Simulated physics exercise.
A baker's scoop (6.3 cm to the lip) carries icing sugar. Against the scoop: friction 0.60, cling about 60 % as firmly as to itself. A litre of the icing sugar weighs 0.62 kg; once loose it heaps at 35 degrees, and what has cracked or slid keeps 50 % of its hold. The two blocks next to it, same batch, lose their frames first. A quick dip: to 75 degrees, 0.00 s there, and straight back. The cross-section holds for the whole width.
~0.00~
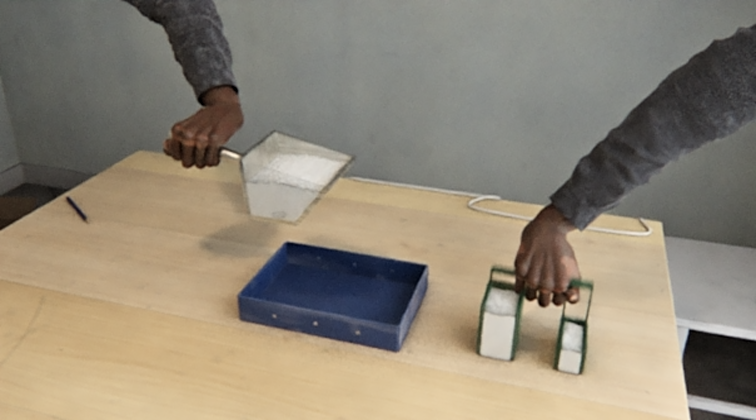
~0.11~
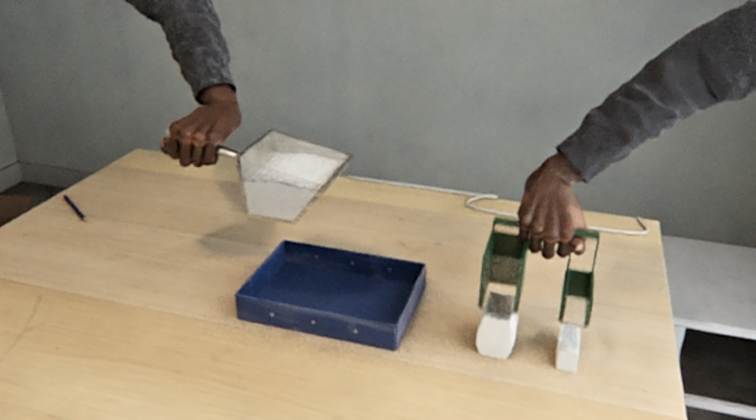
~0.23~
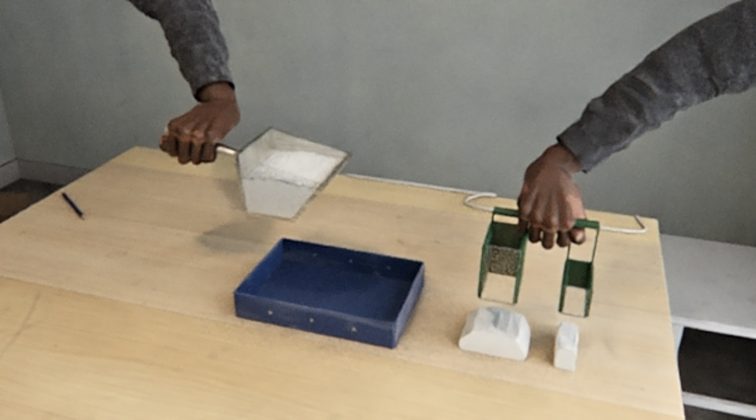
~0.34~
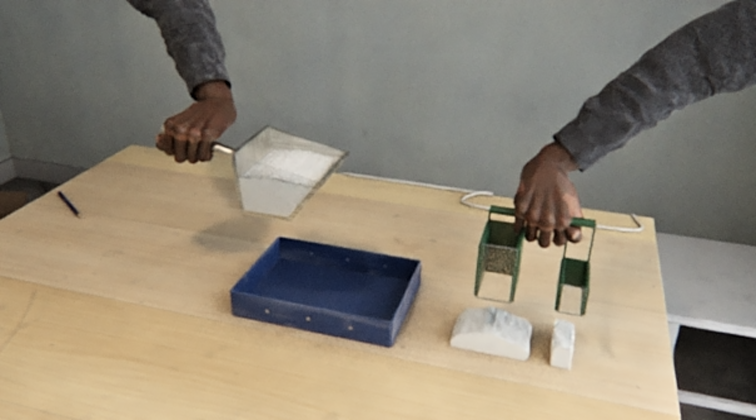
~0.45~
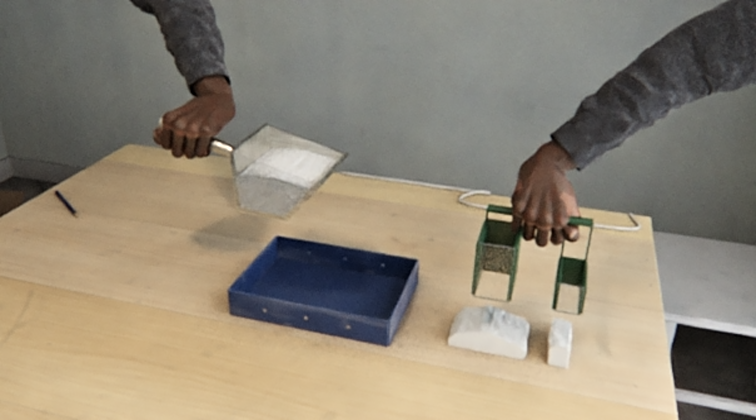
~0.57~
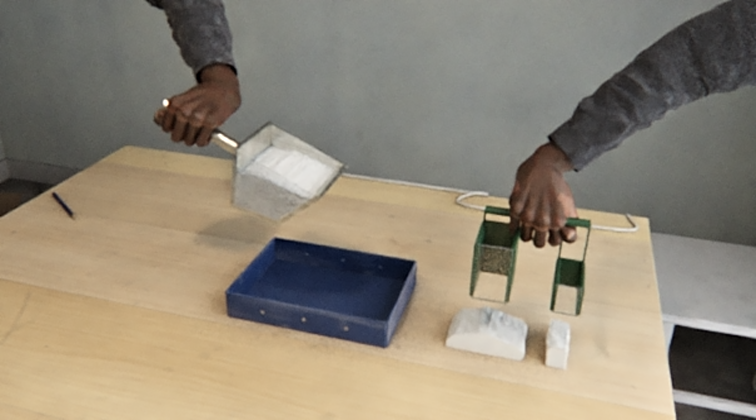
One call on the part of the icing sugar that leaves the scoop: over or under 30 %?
The part of the icing sugar that leaves the scoop is over 30 %.
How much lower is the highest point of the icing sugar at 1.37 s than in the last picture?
Some 1.5 cm.
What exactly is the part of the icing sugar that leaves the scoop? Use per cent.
About 40 %.
After 0.94 s, the scoop is at 55 degrees and 0 % has left it.
After 1.37 s, the scoop is at 65 degrees and 34 % has left it.
After 1.81 s, the scoop is at 16 degrees and 39 % has left it.
After 2.25 s, the scoop is at 0 degrees and 39 % has left it.
After 2.49 s, at the end, the scoop is at 0 degrees and 39 % has left it.
